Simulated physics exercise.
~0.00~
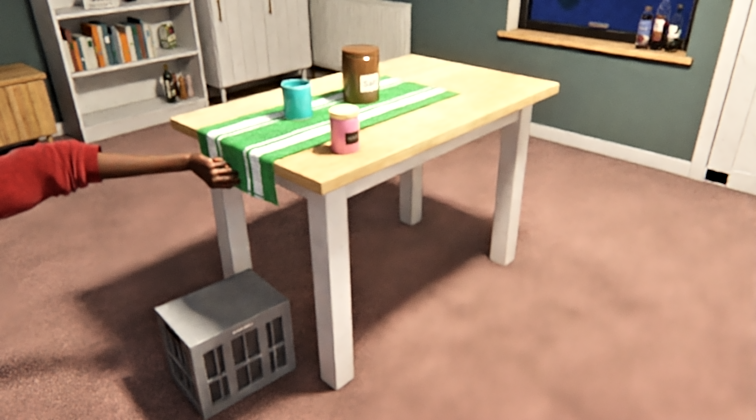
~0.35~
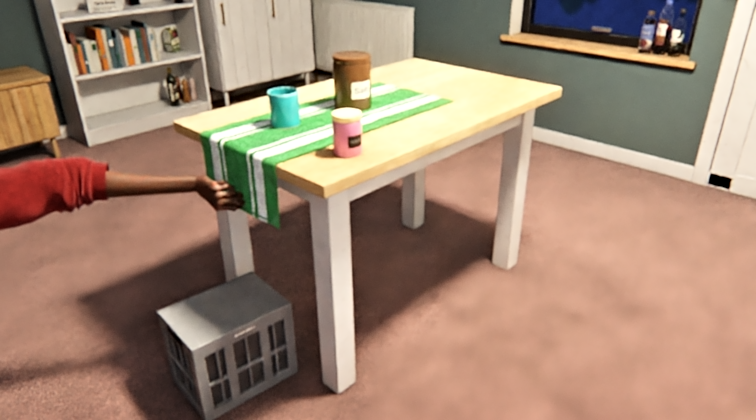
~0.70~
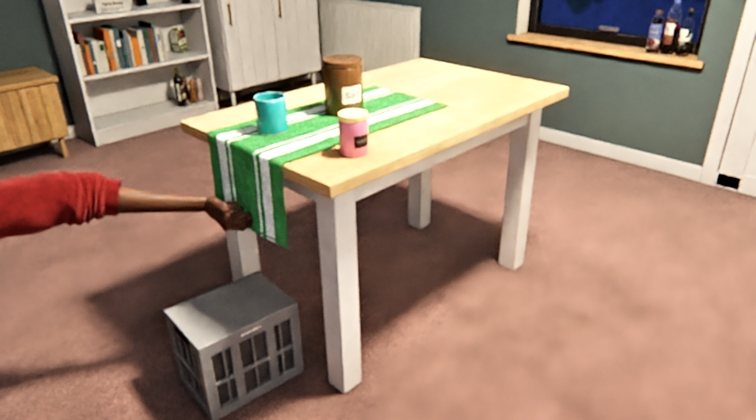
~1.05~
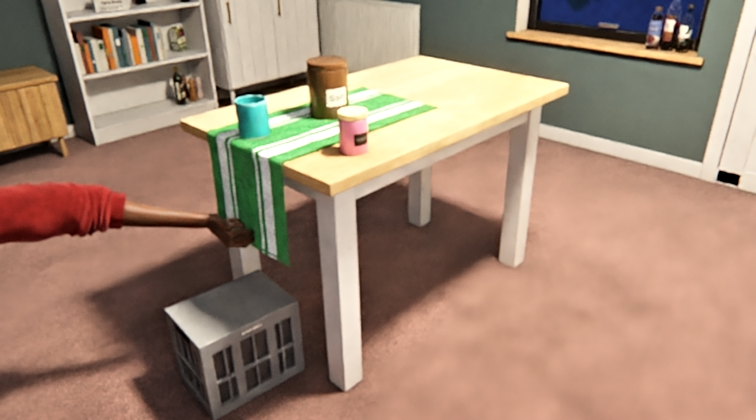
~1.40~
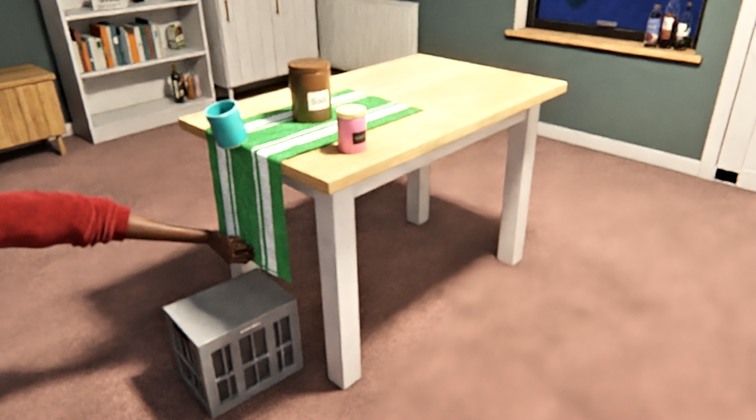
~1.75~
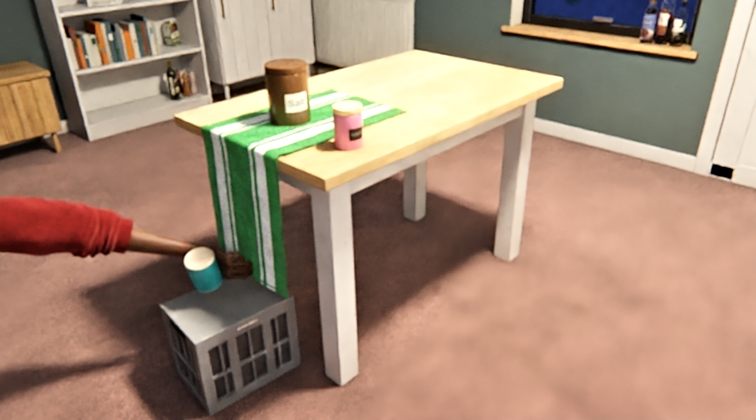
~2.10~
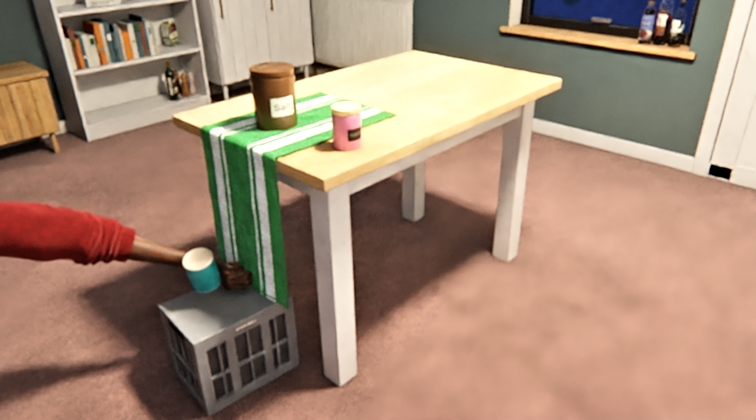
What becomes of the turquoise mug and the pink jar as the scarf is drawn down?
The turquoise mug is carried over the table's edge and ends up down at the grey crate. The pink jar stays standing on the table.
